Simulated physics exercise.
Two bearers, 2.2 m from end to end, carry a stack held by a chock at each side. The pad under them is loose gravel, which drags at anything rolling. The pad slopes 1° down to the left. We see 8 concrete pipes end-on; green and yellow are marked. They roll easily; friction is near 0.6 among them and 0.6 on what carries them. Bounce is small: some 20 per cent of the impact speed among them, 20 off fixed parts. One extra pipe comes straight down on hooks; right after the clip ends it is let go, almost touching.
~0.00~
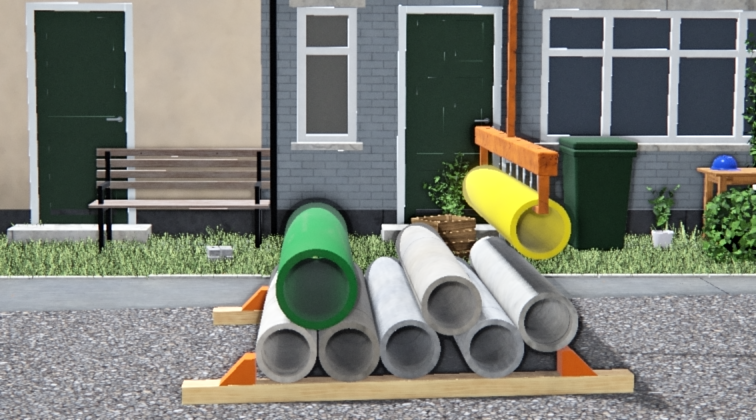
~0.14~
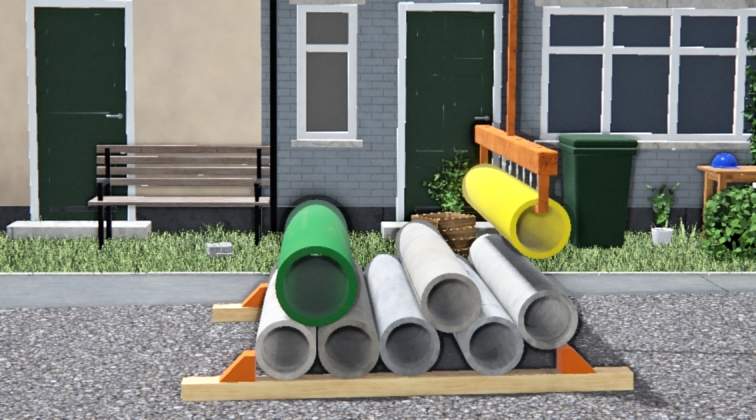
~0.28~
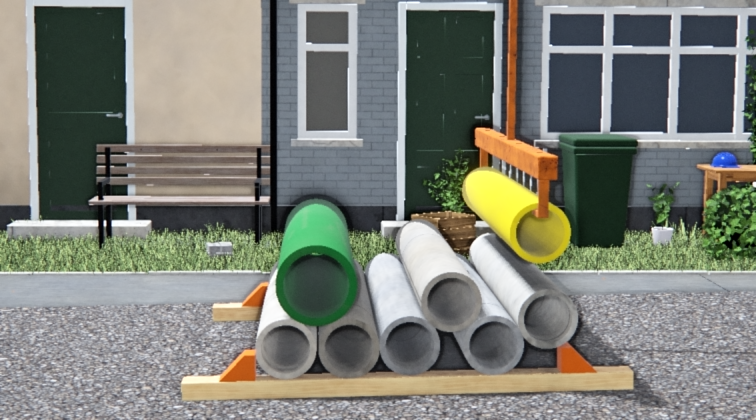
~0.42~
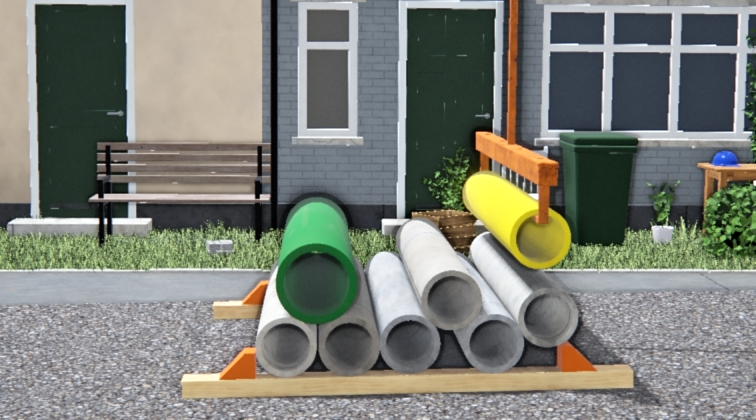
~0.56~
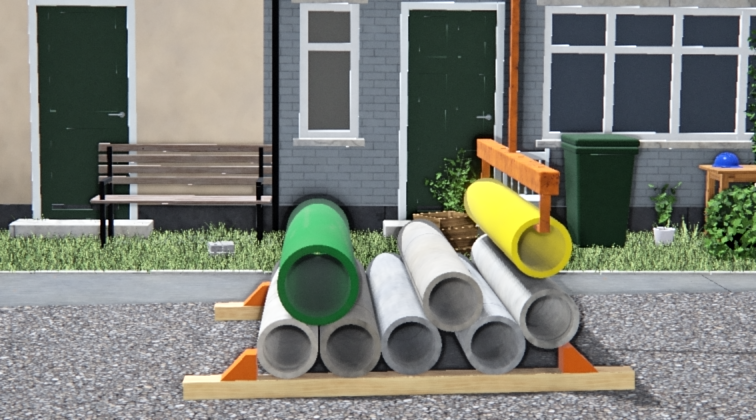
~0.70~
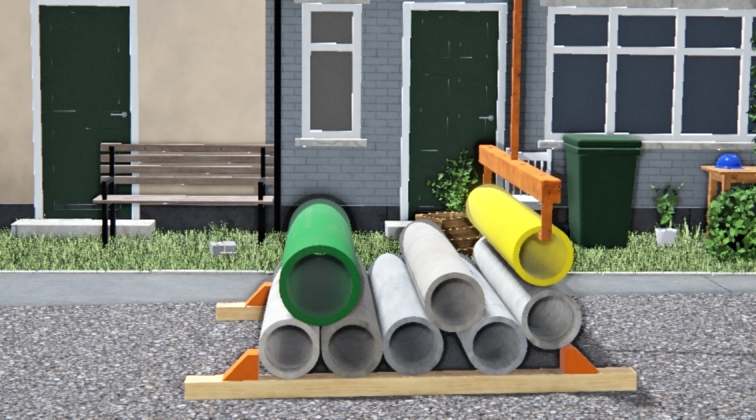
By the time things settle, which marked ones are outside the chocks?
The green one stays on the stack; the yellow one stays on the stack.
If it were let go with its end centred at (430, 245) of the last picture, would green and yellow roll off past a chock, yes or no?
Then green no, yellow no.
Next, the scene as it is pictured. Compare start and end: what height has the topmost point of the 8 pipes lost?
Roughly 25 cm.
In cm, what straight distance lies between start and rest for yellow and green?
About: Yellow 30, green 0.
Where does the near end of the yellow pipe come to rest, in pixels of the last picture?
Around (511, 278).
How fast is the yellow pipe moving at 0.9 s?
Roughly 0.2 m/s.
Then, 0.9 s in, green is up on others, 30 cm inside the left chock; yellow is up on others, 15 cm inside the right chock, rolling left; 0 off the stack.
Then, 1.2 s in, yellow is up on others, 25 cm inside the right chock, rolling left; still the same for green; 0 off the stack.
In the end (1.4 s), green is up on others, 30 cm inside the left chock; yellow is up on others, 25 cm inside the right chock; 0 off the stack.
